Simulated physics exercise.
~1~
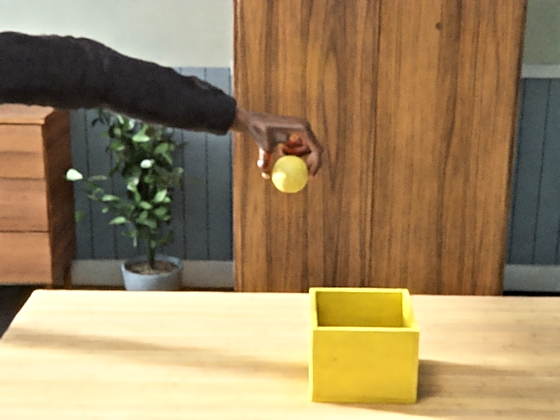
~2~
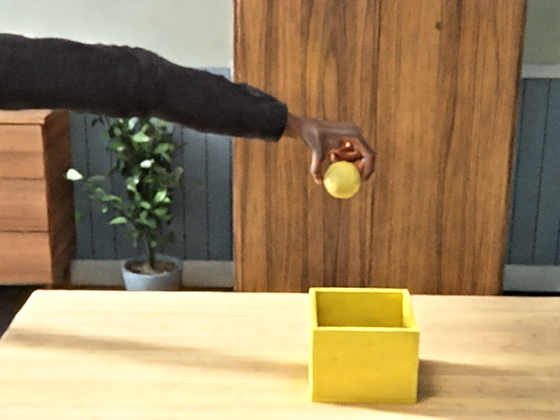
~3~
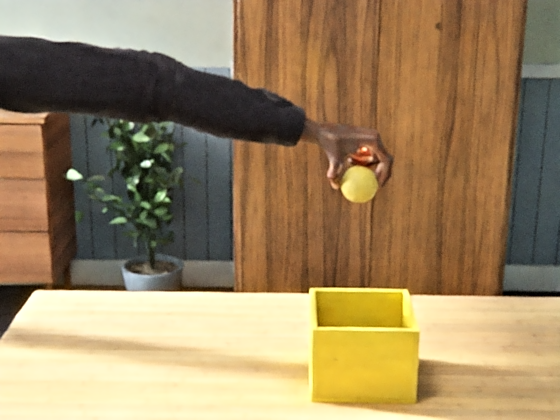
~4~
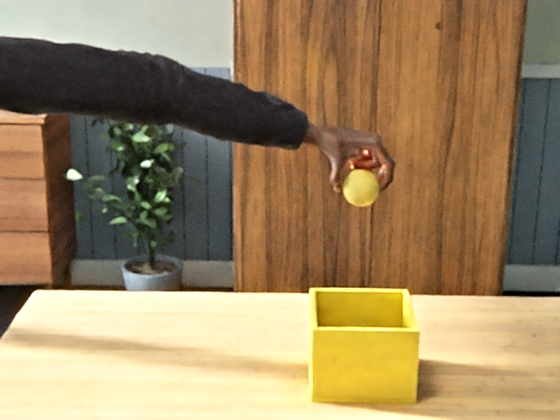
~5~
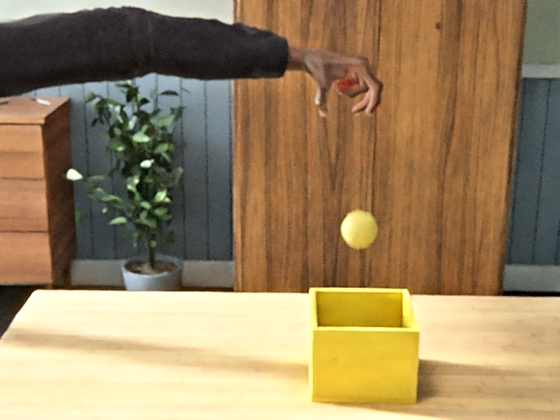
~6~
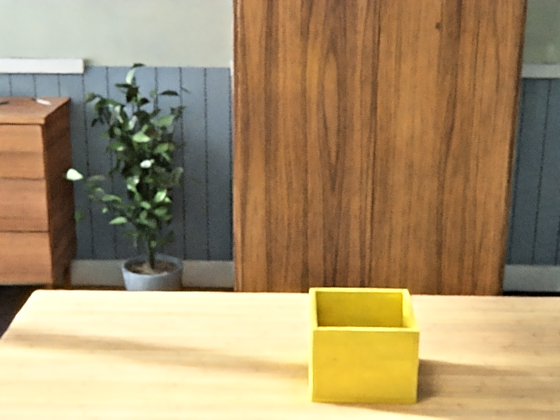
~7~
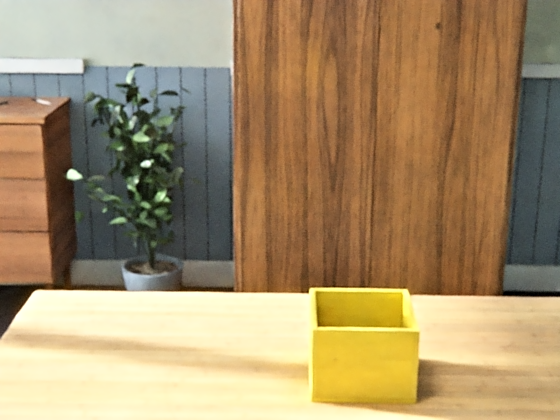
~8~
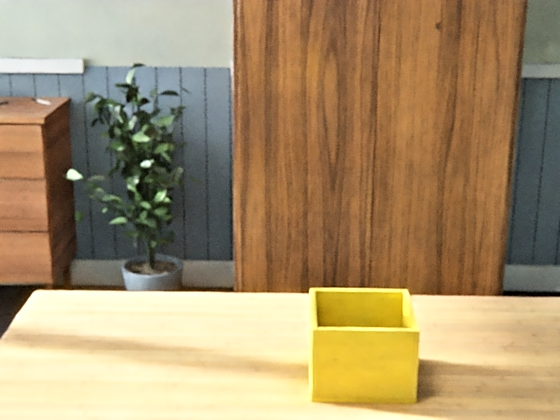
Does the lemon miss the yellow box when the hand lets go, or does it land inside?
It lands inside the box. The lemon falls from directly above the opening and is then out of sight, with nothing lying on the table around the box.
